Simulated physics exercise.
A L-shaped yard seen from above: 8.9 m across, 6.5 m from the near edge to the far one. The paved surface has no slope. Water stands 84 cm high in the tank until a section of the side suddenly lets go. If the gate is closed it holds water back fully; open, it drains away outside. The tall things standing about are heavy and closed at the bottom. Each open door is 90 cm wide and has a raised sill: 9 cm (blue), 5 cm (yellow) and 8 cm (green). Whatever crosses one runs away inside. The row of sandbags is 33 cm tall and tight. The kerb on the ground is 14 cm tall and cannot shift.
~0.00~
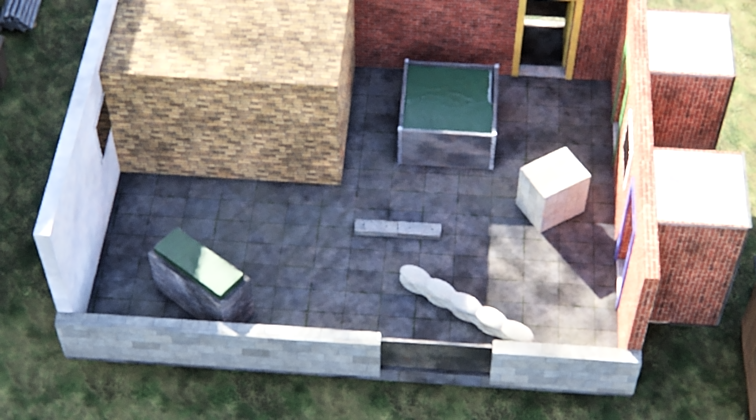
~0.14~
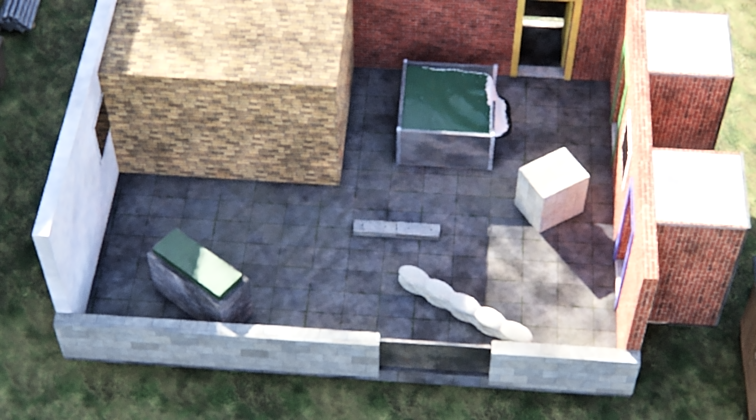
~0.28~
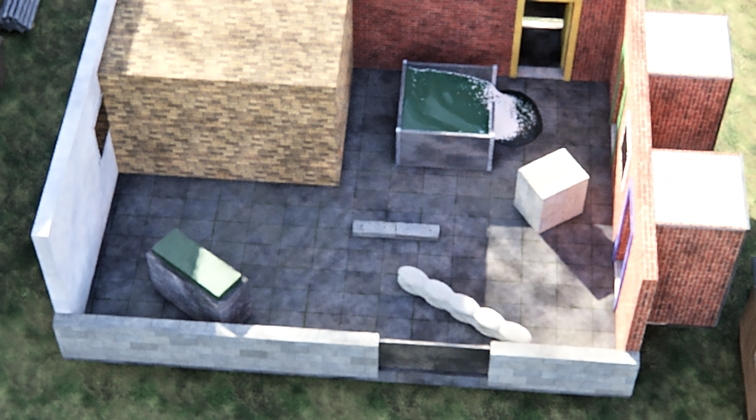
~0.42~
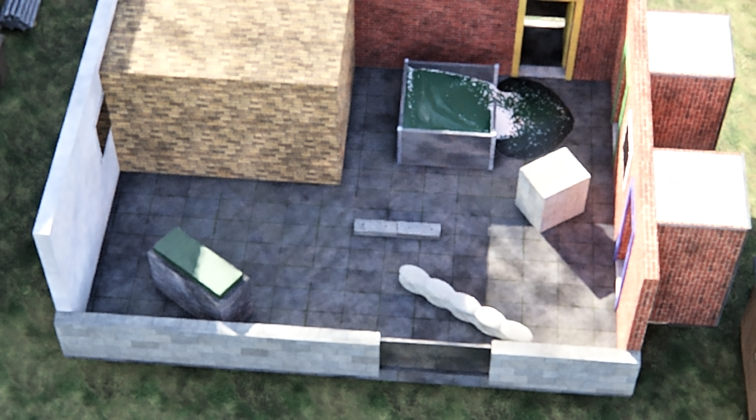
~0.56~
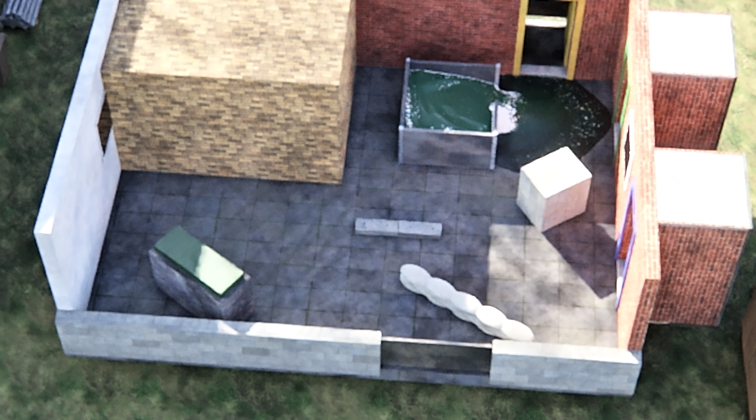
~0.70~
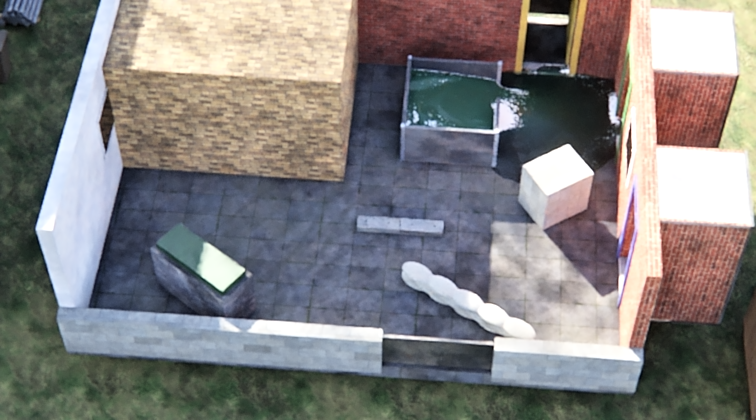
A walled, paved yard held a tank of still green water near the back, then water poured out of its right side and spread in a dark pool across the floor to the right wall.
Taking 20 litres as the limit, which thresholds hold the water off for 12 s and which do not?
Door by door: At the blue door it keeps below the limit; at the yellow door it exceeds the limit; at the green door it exceeds the limit.
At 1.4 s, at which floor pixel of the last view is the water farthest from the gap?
At about (615, 229).
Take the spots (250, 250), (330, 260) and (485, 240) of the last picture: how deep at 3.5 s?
Roughly 0, 0 and 0 cm, in turn.
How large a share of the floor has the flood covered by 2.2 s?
About 20 per cent.
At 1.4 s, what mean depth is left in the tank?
About 52 cm.
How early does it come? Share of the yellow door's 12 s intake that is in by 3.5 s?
Some 55 per cent by then.
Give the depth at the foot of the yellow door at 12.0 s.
Roughly 6.5 cm deep.
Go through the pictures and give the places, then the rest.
Still water, 84 cm deep, in the tank at (449, 100), in the first picture.
Water pours out at (491, 107) and has run 0.5 m, to (496, 98); deepest outside 47 cm, 84 cm at the tank's back, in the second picture.
The front is at (536, 130), 0.9 m from the gap at (491, 109); 0.9 m2 of floor is under water; 83 cm left at the back of the tank, in the third picture.
The front is at (567, 114), 1.4 m from the gap at (492, 109); 2.0 m2 of floor is under water; 77 cm left at the back of the tank, in the fourth picture.
Water pours out at (493, 108) and has run 2.1 m, to (604, 111); deepest outside 48 cm, 72 cm at the tank's back, in the fifth picture.
Water pours out at (495, 105) and has run 2.4 m, to (615, 88); deepest outside 49 cm, 72 cm at the tank's back, in the sixth picture.
After 1.4 s water covers 15 % of the floor and is deepest (50 cm) near (593, 77); blue door not reached, yellow door 5 cm at the sill, 49 L in, green door 12 cm at the sill, 73 L in.
After 2.2 s water covers 20 % of the floor and is deepest (32 cm) near (583, 105); blue door 2 cm at the sill, 0 L in, yellow door 11 cm at the sill, 111 L in, green door 24 cm at the sill, 194 L in.
After 3.5 s water covers 25 % of the floor and is deepest (26 cm) near (612, 86); blue door 7 cm at the sill, 0 L in, yellow door 14 cm at the sill, 204 L in, green door 20 cm at the sill, 297 L in.
After 7.0 s water covers 55 % of the floor and is deepest (14 cm) near (573, 187); blue door 4 cm at the sill, 0 L in, yellow door 10 cm at the sill, 320 L in, green door 11 cm at the sill, 388 L in.
After 12.0 s water covers 80 % of the floor and is deepest (8 cm) near (573, 187); blue door 5 cm at the sill, 0 L in, yellow door 7 cm at the sill, 360 L in, green door 7 cm at the sill, 399 L in.
